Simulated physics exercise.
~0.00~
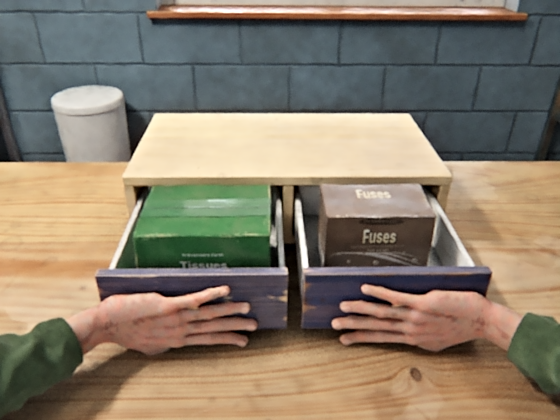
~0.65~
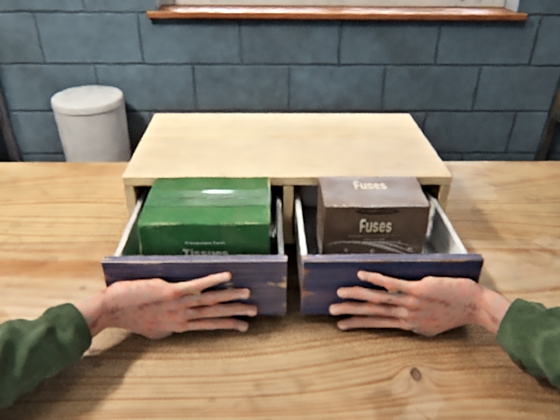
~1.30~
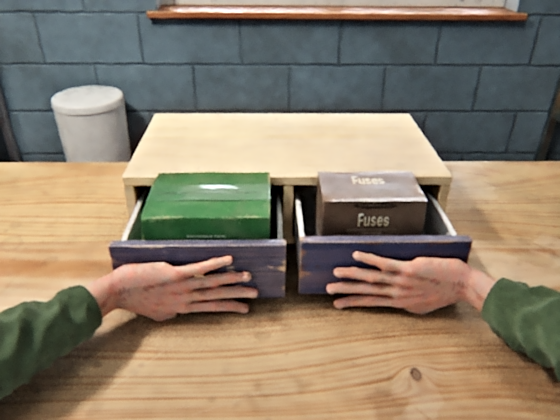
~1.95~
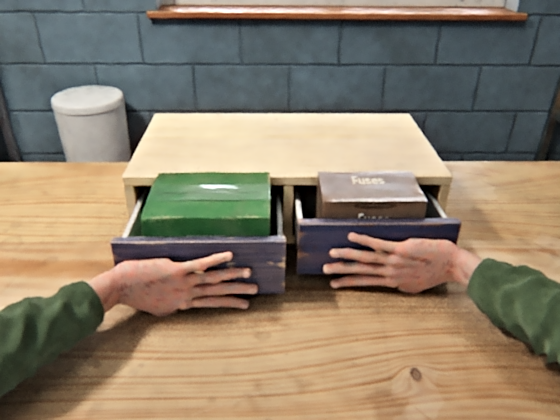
Two hands in green sleeves press against the dark blue fronts of two open drawers in a pale wooden chest, seen from the front and slightly above on a wooden table. A green box sits in the left drawer and a brown box labelled Fuses in the right, with a grey bin and a blue block wall behind. The hands push both drawers a little way inward, carrying the boxes with them. The left drawer then stops, while the right one slides slightly farther. Both drawers remain partly open, with the hands still on them.
